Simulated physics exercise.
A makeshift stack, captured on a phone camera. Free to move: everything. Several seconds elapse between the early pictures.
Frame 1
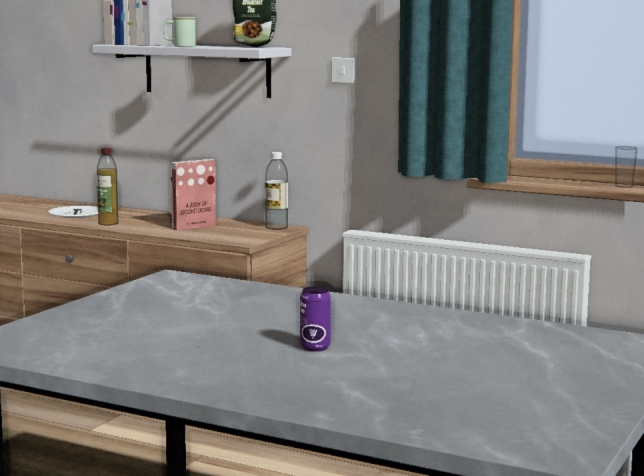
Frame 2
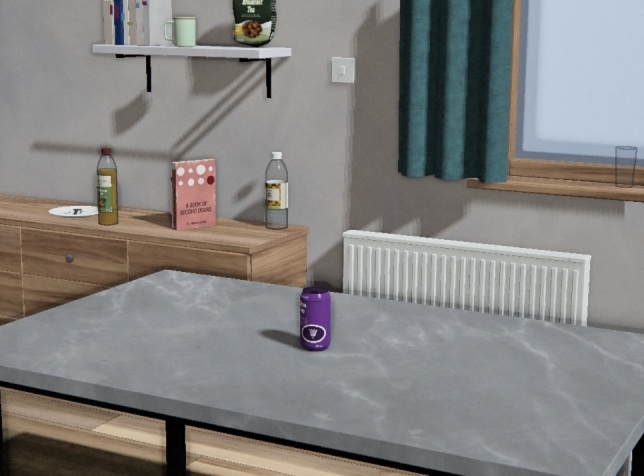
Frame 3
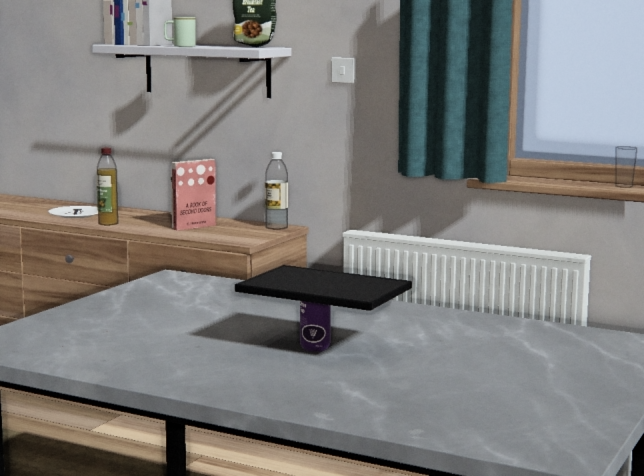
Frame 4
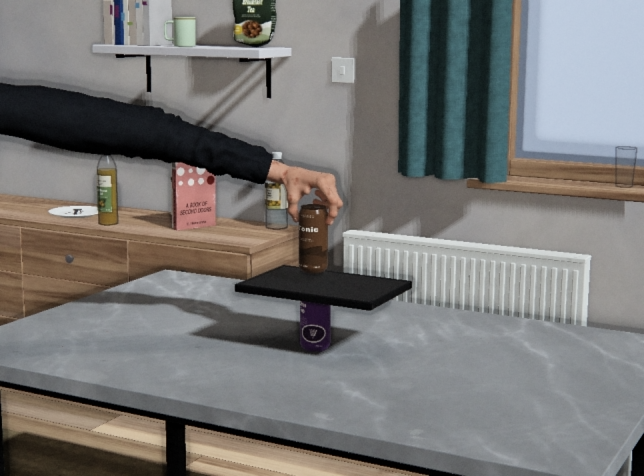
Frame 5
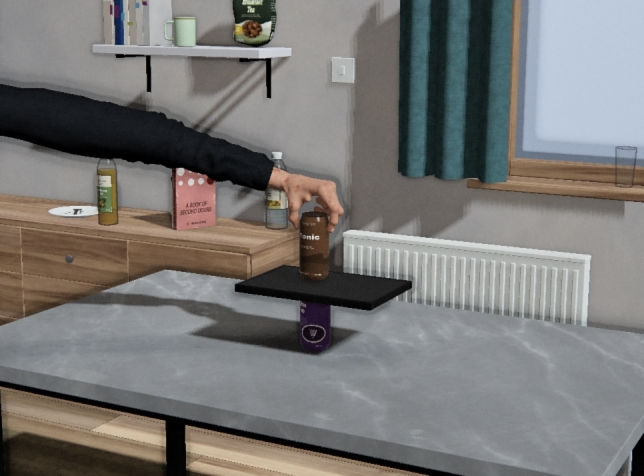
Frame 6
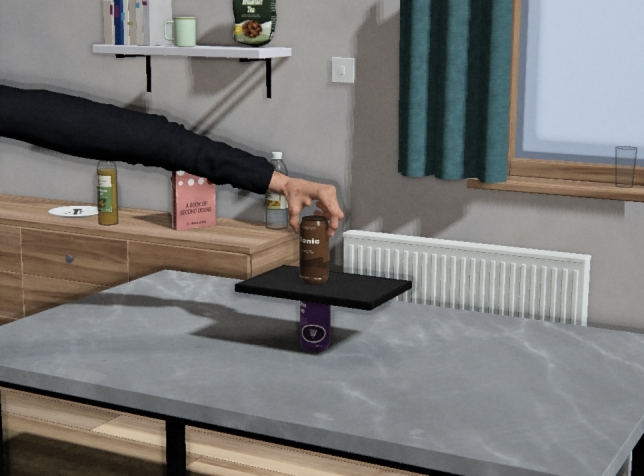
An arm in a dark sleeve reaches in from the left above a grey marble table, viewed from slightly above in a room with a wooden sideboard, white radiator and teal curtain. A purple can stands alone on the table until a flat black lid appears on top of it. The hand lowers a brown can slightly onto the lid and keeps hold, the camera still.
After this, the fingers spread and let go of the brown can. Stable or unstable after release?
Stable.
Then, 0.30 s later than the last frame, all is still.
Then, 0.70 s later than the last frame, brown can resting near (314, 251).
When it is over, all 3 as before. End places, in pixels of the last picture, brown can near (314, 251). The stack stays up.
